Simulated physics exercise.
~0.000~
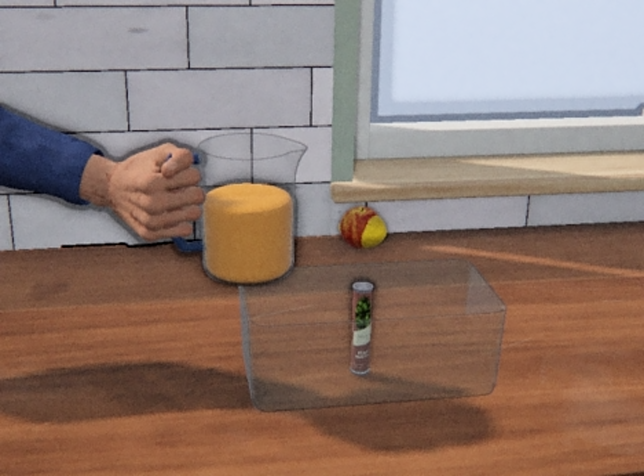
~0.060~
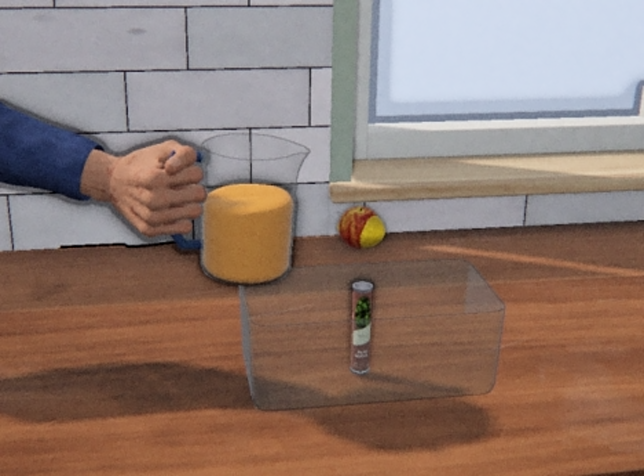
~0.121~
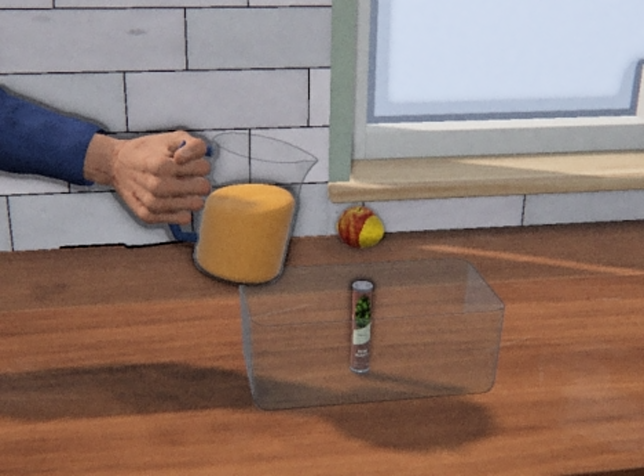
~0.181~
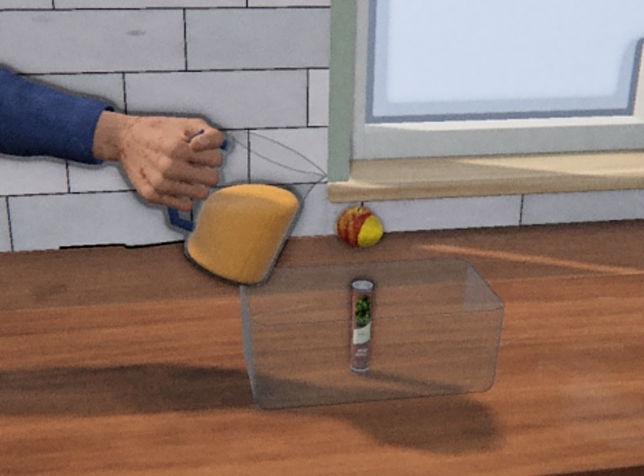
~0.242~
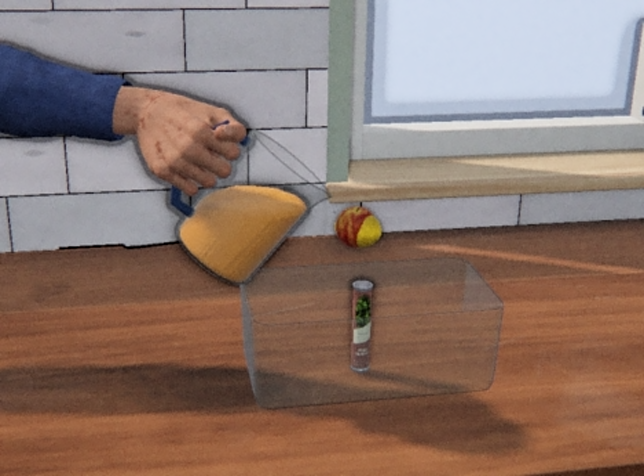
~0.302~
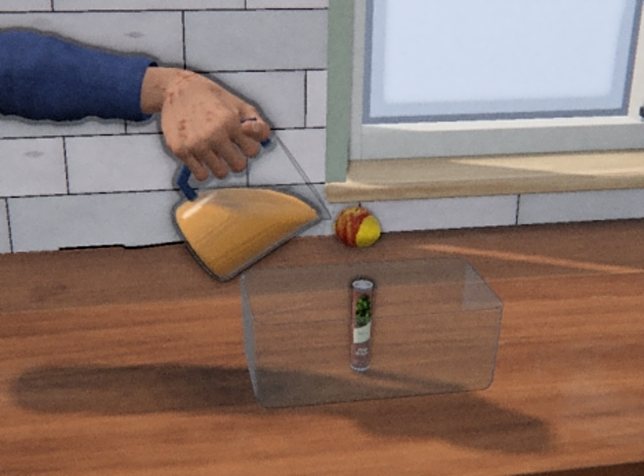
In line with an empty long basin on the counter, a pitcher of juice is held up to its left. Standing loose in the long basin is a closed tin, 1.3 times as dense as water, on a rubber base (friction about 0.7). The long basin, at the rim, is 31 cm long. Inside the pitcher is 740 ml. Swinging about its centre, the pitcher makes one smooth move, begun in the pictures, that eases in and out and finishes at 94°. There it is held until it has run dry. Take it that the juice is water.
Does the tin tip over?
Yes. My bet is it capsizes.
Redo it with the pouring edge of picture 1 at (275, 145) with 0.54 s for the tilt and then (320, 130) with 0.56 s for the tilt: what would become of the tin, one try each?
Trial 1 - tin tips; trial 2 - tin stays standing.
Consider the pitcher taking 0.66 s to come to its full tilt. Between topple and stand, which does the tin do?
Then it tips over.
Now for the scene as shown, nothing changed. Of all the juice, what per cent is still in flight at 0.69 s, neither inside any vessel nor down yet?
Close to 18 in every hundred parts.
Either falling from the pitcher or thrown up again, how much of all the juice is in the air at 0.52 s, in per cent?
Close to 16 in a hundred.
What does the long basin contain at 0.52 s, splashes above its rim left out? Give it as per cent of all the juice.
At that time the basin holds about 10 per cent of the liquid.
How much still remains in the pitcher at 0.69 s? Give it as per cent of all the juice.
Roughly 38 per cent.
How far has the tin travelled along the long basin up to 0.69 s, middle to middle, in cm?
It has moved some 5 cm.
After 0.52 s the tilt is 94° and 74 per cent is still to pour; the tin stands where it began.
After 0.69 s the tilt is 94° and 39 per cent is still to pour; the tin leans 55°.
After 0.86 s the tilt is 94° and 21 per cent is still to pour; the tin lies on its side.
After 1.04 s the tilt is 94° and 11 per cent is still to pour; the tin lies on its side.
In the end the tin lies on its side.
